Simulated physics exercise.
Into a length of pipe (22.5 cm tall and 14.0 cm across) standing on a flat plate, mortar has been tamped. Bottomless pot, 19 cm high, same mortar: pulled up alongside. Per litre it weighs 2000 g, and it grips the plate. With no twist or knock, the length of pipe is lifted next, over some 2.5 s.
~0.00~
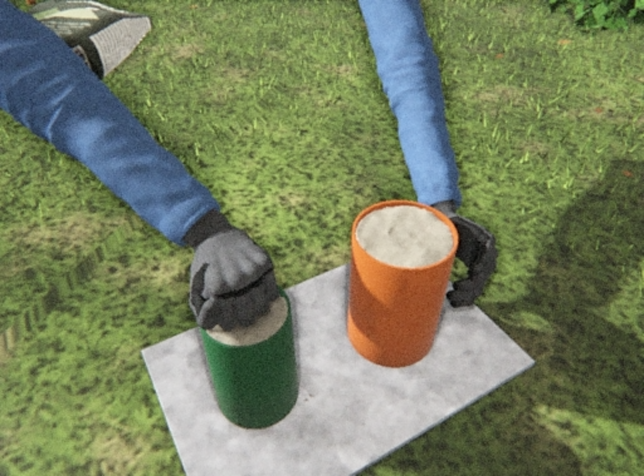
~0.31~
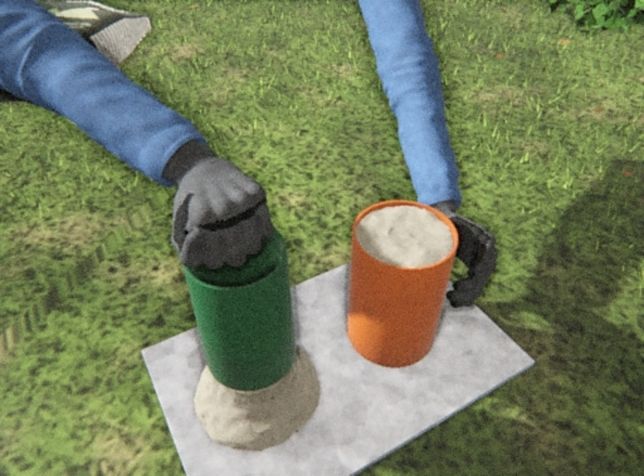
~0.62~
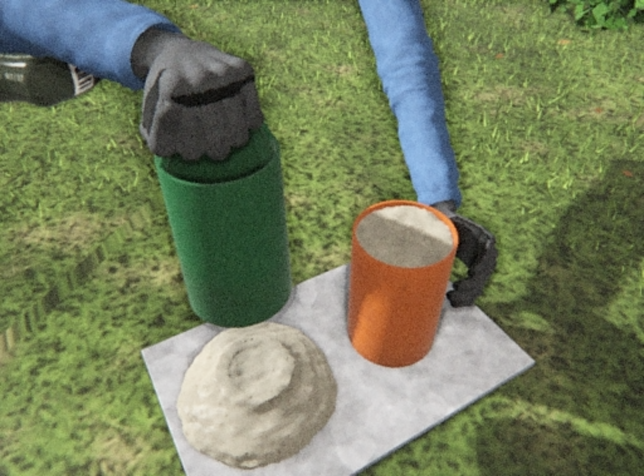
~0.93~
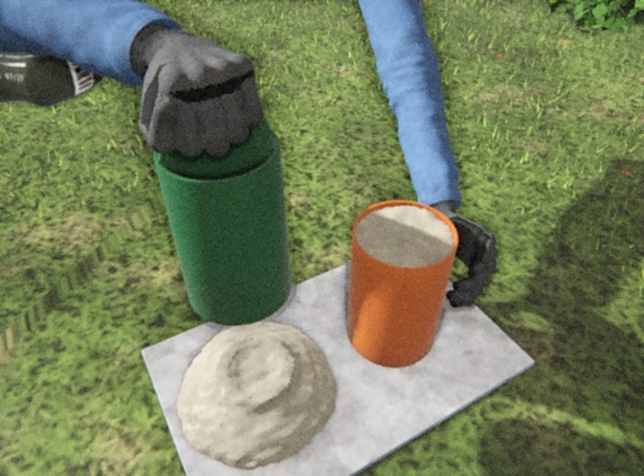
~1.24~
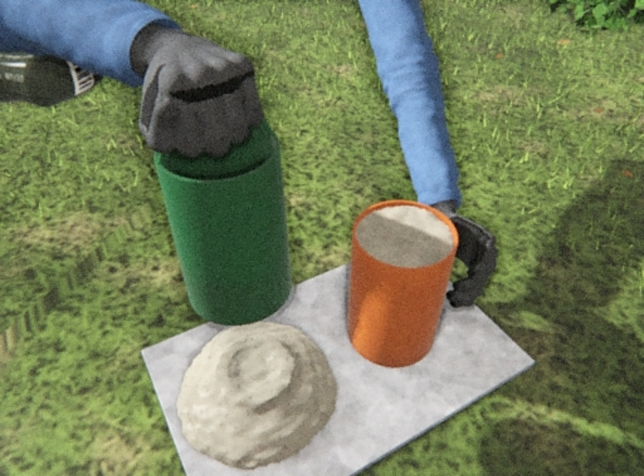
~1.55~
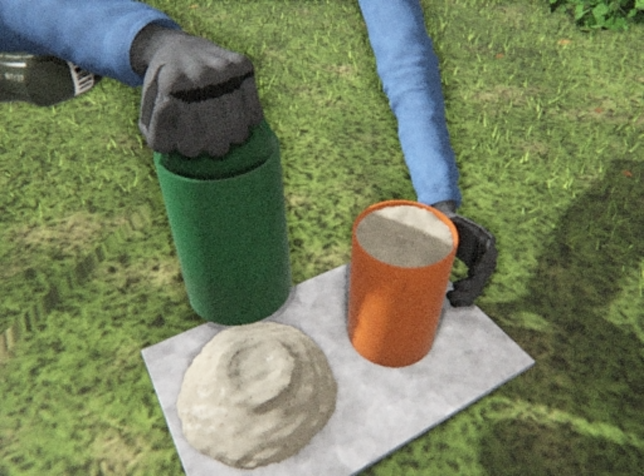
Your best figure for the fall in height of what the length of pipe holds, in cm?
About 13 centimetres.
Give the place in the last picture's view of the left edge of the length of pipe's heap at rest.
I'd point to somewhere near (302, 336).
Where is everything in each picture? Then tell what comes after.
Middle of the pot's mouth at (245, 311), still down; middle of the length of pipe's top at (405, 234), not yet moved, in the first picture.
Middle of the pot's mouth at (235, 253), raised 10 cm; middle of the length of pipe's top at (405, 234), not yet moved, in the second picture.
Middle of the pot's mouth at (219, 152), raised 24 cm; the pot's heap 7.1 cm high and 24 cm wide, top at (254, 367); middle of the length of pipe's top at (405, 234), not yet moved, in the third picture.
Middle of the pot's mouth at (218, 149), raised 24 cm; the pot's heap 7.1 cm high and 24 cm wide, top at (254, 367); middle of the length of pipe's top at (405, 234), not yet moved, in the fourth picture.
Middle of the pot's mouth at (218, 149), raised 24 cm; the pot's heap 7.1 cm high and 24 cm wide, top at (254, 367); middle of the length of pipe's top at (405, 234), not yet moved, in the fifth picture.
Middle of the pot's mouth at (218, 149), raised 24 cm; the pot's heap 7.1 cm high and 24 cm wide, top at (254, 367); middle of the length of pipe's top at (405, 234), not yet moved, in the sixth picture.
After 2.2 s, the length of pipe is up 5.7 cm; the mortar has come down 5.1 cm to 17 cm and is 24 cm wide.
After 2.8 s, the length of pipe is up 14 cm; the mortar has come down 13 cm to 9.4 cm and is 30 cm wide.
After 3.4 s, the length of pipe is up 23 cm; the mortar has come down 13 cm to 9.4 cm and is 30 cm wide.
After 4.2 s, the length of pipe is clear; the mortar has come down 13 cm to 9.4 cm and is 31 cm wide.
After 4.7 s, at rest, the length of pipe is clear; the mortar has come down 13 cm to 9.4 cm and is 31 cm wide.
